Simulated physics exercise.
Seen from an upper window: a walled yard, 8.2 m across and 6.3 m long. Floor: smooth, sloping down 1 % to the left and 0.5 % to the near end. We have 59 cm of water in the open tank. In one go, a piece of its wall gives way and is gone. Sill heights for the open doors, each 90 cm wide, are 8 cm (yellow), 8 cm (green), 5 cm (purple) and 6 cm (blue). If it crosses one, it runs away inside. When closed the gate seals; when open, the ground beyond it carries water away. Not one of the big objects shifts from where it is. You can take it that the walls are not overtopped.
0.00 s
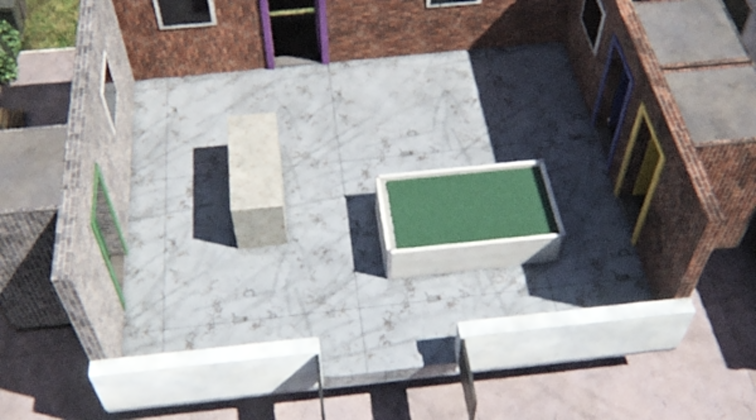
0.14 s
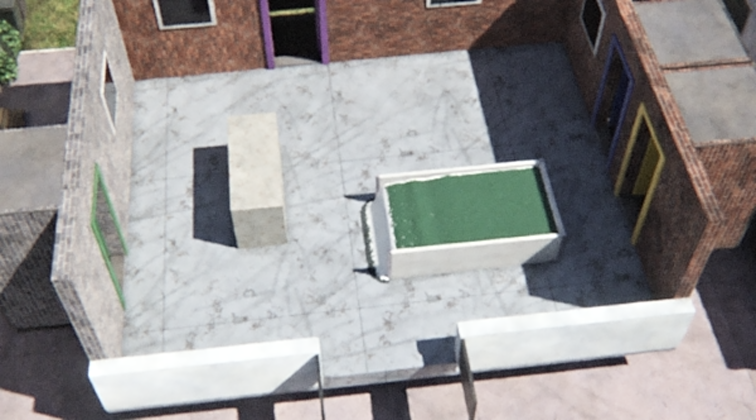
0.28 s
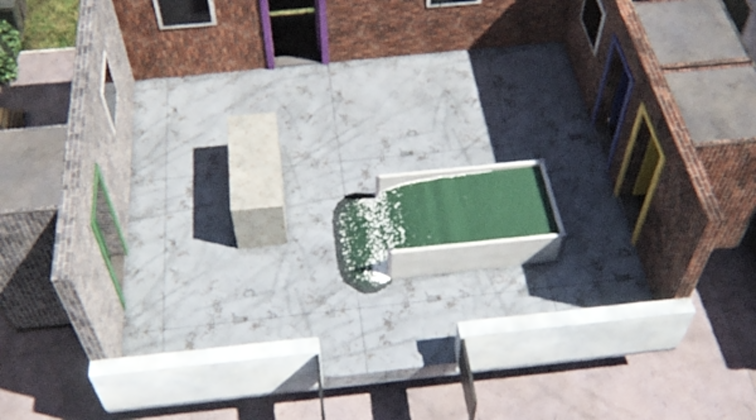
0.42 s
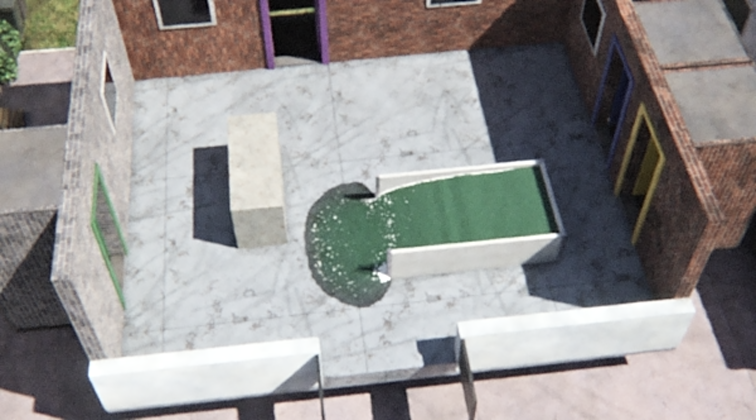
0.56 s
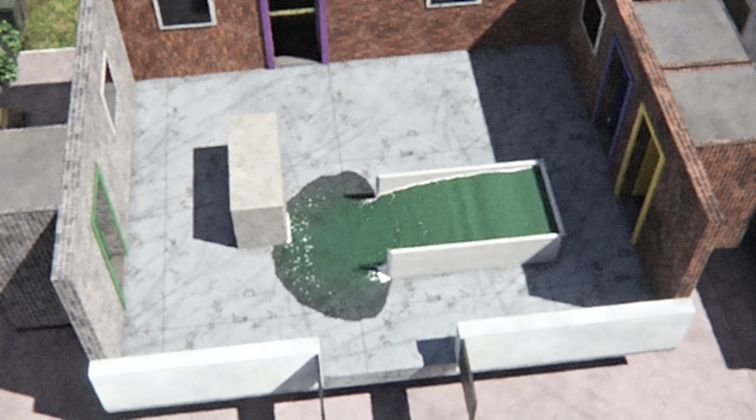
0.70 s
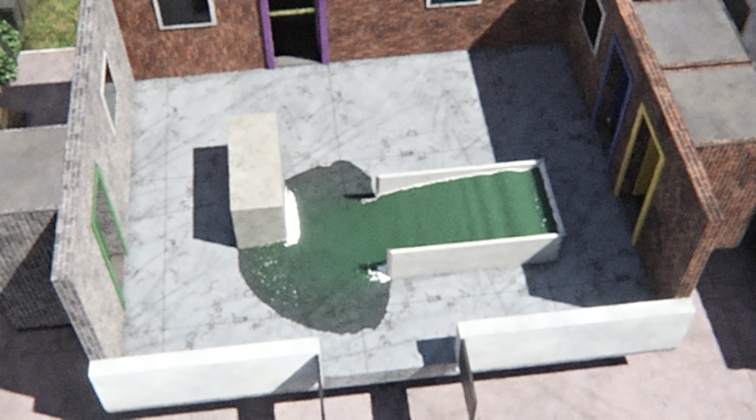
In a walled yard, the left end of a white tank of green water gave way, and the water poured out, spreading leftward across the pale floor and around the foot of a pale block.
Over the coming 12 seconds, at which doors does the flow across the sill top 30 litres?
Door by door: The yellow door falls short, the green door tops it, the purple door tops it, the blue door falls short.
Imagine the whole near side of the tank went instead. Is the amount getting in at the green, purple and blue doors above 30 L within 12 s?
Door by door - green: Within bounds, purple: Within bounds, blue: Within bounds.
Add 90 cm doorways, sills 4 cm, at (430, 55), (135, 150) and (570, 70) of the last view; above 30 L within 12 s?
So, in the order given, it's shy of the mark, then beyond the mark, then shy of the mark.
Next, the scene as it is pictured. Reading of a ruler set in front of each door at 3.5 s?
Door by door in cm, yellow shows 0, green shows 20, purple shows 12, blue shows 0.
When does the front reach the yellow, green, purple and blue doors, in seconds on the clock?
Arrival: Yellow not in the 12 s, green 1.3 s, purple 2.2 s, blue 7.5 s.
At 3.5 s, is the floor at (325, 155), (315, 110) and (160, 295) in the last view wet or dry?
Point 1: Reached; point 2: Reached; point 3: Reached.
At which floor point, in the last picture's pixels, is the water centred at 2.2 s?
The water's centre sits at about (352, 245).
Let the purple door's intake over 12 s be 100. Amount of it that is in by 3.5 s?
About 40%.
After 1.4 s water covers 20 % of the floor and is deepest (36 cm) near (295, 238); yellow door not reached, green door 11 cm at the sill, 0 L in, purple door not reached, blue door not reached.
After 2.2 s water covers 30 % of the floor and is deepest (50 cm) near (121, 386); yellow door not reached, green door 16 cm at the sill, 32 L in, purple door 1 cm at the sill, 0 L in, blue door not reached.
After 3.5 s water covers 40 % of the floor and is deepest (29 cm) near (121, 386); yellow door not reached, green door 20 cm at the sill, 92 L in, purple door 12 cm at the sill, 46 L in, blue door not reached.
After 7.0 s water covers 70 % of the floor and is deepest (16 cm) near (194, 84); yellow door not reached, green door 10 cm at the sill, 147 L in, purple door 7 cm at the sill, 105 L in, blue door not reached.
After 12.0 s water covers 85 % of the floor and is deepest (10 cm) near (128, 237); yellow door not reached, green door 6 cm at the sill, 152 L in, purple door 6 cm at the sill, 116 L in, blue door 1 cm at the sill, 0 L in.
